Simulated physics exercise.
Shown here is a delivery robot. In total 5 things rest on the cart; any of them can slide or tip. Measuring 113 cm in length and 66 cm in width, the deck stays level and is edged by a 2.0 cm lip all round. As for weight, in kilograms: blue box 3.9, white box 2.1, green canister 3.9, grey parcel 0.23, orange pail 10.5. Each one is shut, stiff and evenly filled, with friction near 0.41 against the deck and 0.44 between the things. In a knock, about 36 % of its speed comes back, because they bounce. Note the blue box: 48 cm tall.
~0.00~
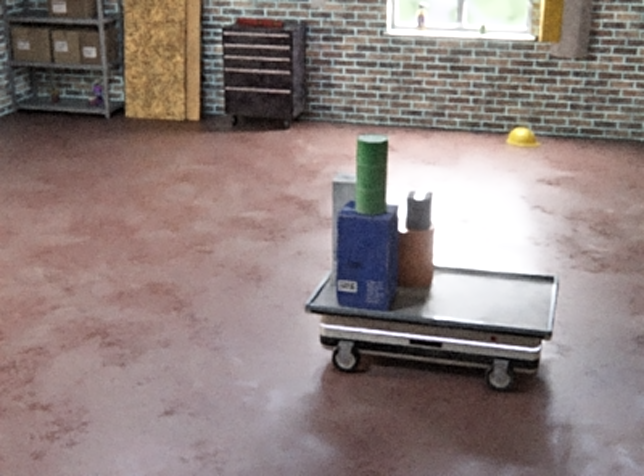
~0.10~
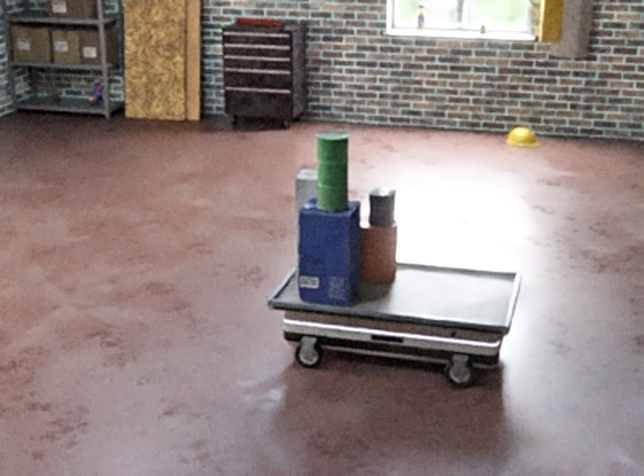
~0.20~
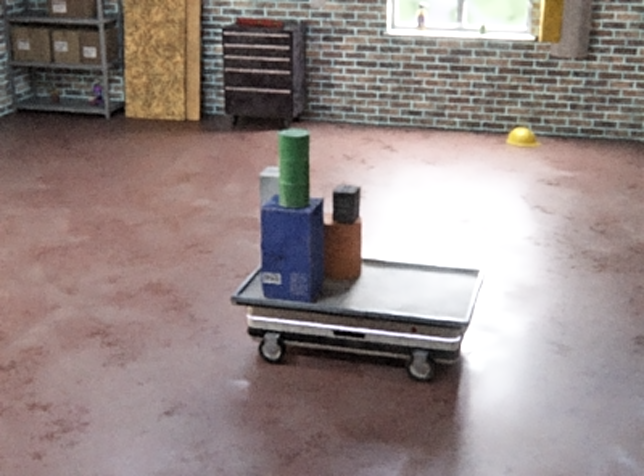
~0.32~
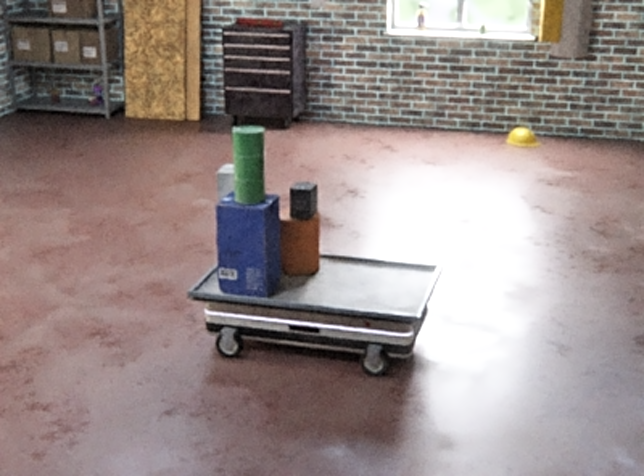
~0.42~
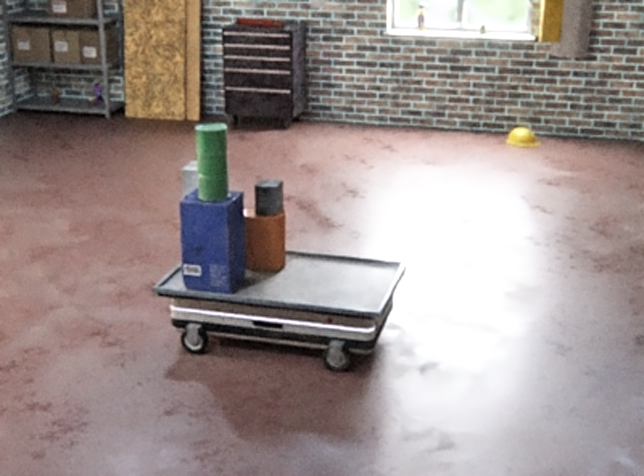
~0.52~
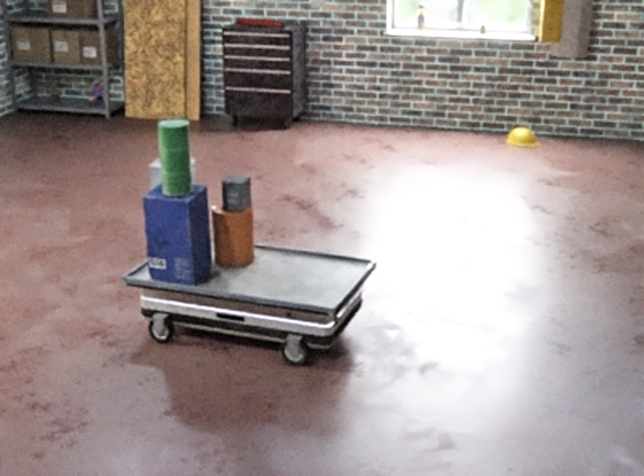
In a brick-walled workshop, a flat cart carrying boxes and a green canister rolls left.
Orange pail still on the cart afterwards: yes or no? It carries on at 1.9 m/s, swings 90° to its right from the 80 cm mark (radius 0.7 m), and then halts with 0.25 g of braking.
No.
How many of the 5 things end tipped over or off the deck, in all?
It comes to 5.
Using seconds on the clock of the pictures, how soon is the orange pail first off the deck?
Answer: About 1.1 s.
After 0.82 s, cart has run 156 cm, turned 50°; blue box and green canister now off the deck; orange pail 29° off upright near (199, 194); white box 59° off upright.
After 1.22 s, cart has run 231 cm, turned 90°; white box, grey parcel and orange pail now off the deck.
After 1.62 s, cart has run 282 cm, turned 90°.
In the end (2.4 s), off the deck, blue box, white box, green canister, grey parcel and orange pail.
